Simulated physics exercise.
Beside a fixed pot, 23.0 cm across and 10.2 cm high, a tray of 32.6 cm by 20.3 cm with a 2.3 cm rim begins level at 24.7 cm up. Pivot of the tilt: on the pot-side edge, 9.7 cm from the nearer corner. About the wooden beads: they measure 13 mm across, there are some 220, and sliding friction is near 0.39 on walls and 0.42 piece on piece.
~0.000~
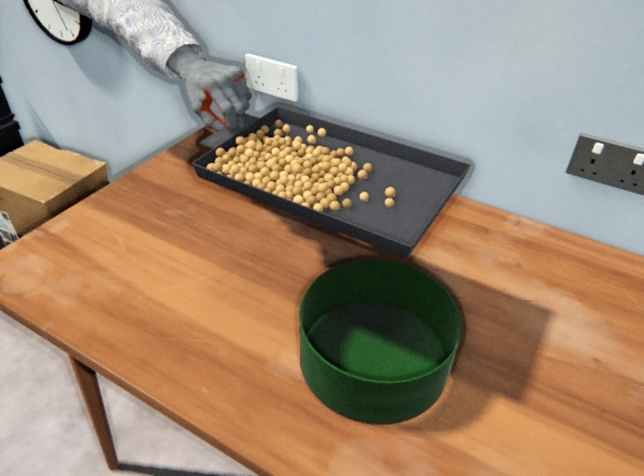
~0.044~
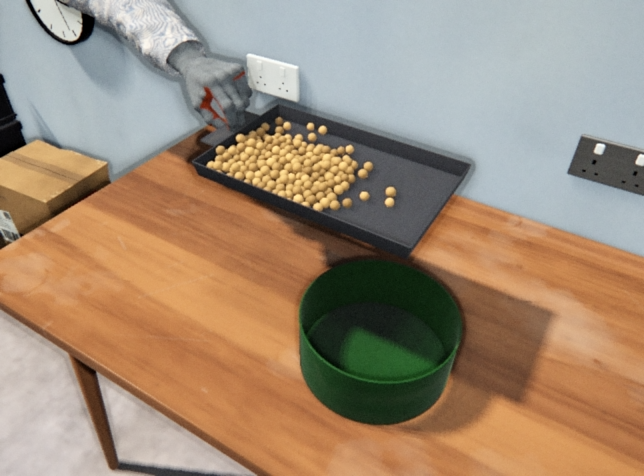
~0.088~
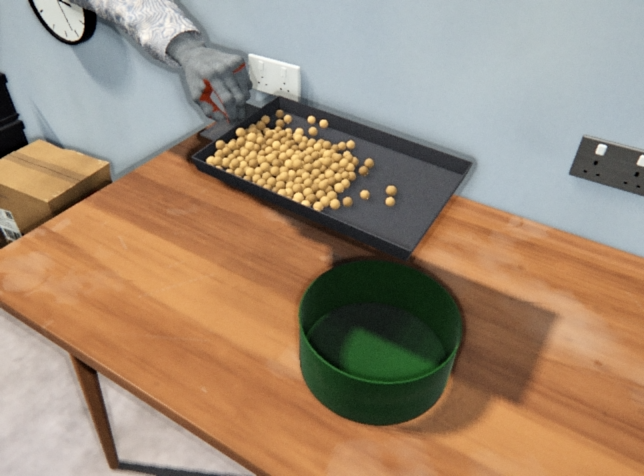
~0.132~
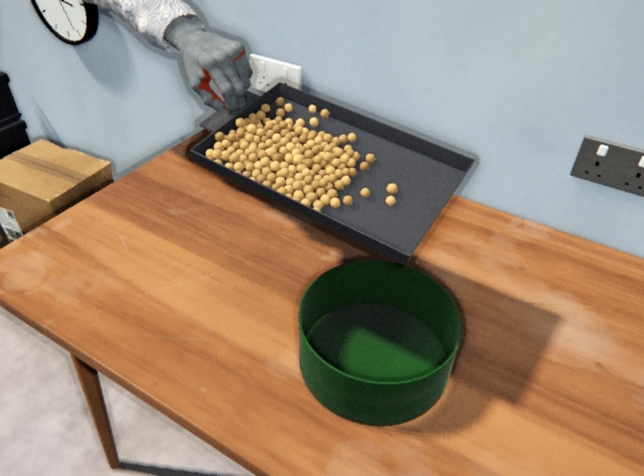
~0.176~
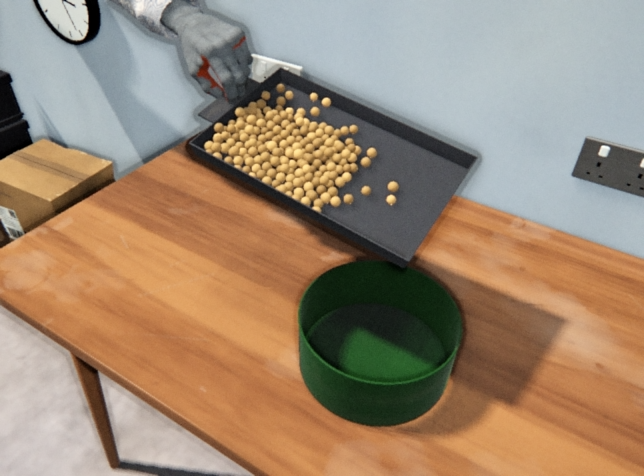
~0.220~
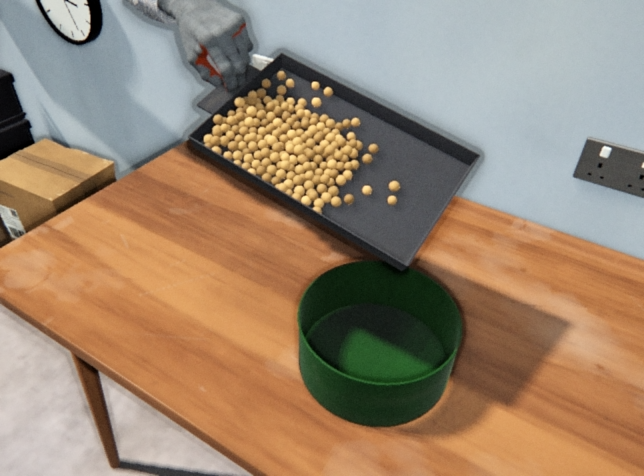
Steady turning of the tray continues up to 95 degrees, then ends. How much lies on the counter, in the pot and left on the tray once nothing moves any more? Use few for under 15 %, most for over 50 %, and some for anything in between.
Counter: Few, pot: Most, tray: Few.
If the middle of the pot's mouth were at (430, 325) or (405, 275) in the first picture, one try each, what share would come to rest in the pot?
Estimates: 90 % and 20 %, in that order.
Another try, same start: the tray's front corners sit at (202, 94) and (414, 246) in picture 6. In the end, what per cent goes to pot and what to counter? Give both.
Pot 10; counter 90.
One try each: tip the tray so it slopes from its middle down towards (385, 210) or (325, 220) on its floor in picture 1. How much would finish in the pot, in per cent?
First try: Around 35 percent; second try: Around 80 percent.
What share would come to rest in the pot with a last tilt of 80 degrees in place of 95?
Around 90 in a hundred.
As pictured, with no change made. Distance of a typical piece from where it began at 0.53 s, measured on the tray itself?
It has moved some 7 cm from its start.
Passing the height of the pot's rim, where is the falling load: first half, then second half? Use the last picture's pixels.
Early: About (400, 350); late: About (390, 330).
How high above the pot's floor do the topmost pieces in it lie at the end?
It stands at some 3.5 cm.
Then, at 0.53 s, tilt 56 degrees; the tray holds 100 %, the pot 0 %.
Then, at 0.74 s, tilt 81 degrees; the tray holds 70 %, the pot 15 %.
After 1.07 s, tilt 95 degrees; the tray holds 5 %, the pot 90 %.
At rest (2.1 s), counter 5 %, pot 95 %, tray 0 %.
